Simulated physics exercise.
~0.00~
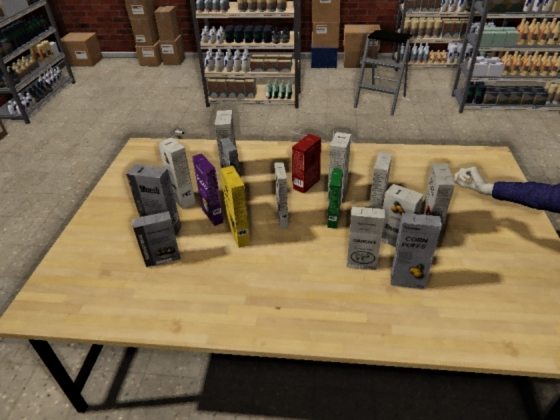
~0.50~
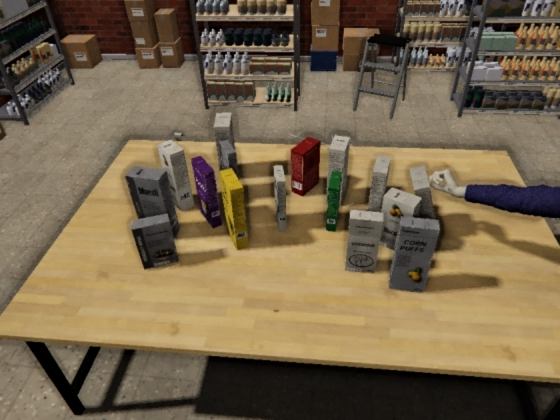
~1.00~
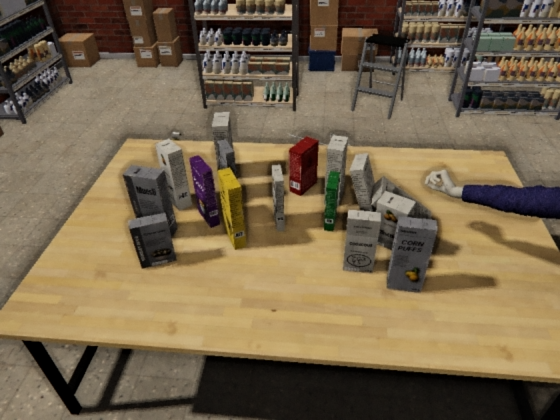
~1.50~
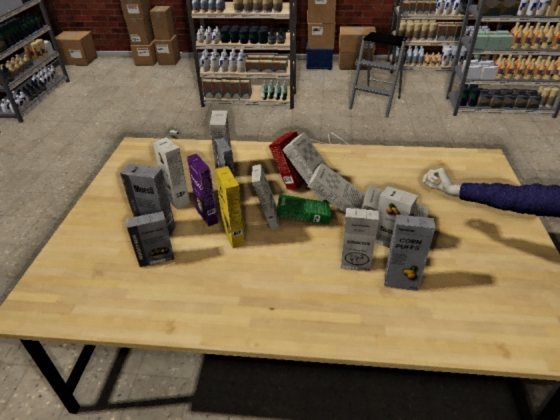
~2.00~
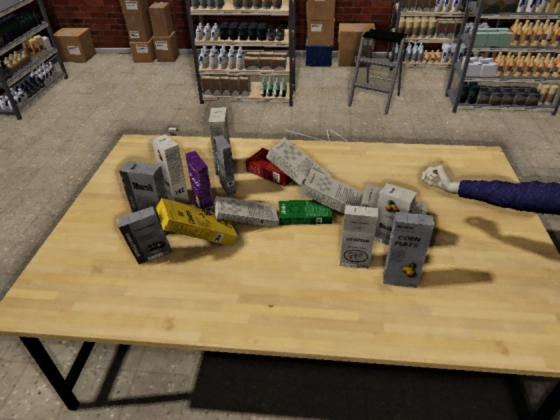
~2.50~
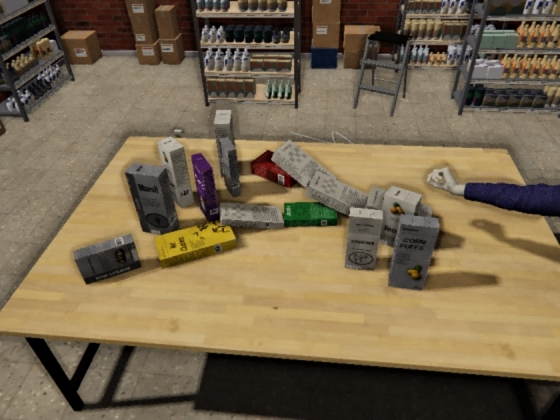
Cereal boxes toppling leftward across a wooden table after a gloved hand tips one, green, red and yellow falling, others still standing.
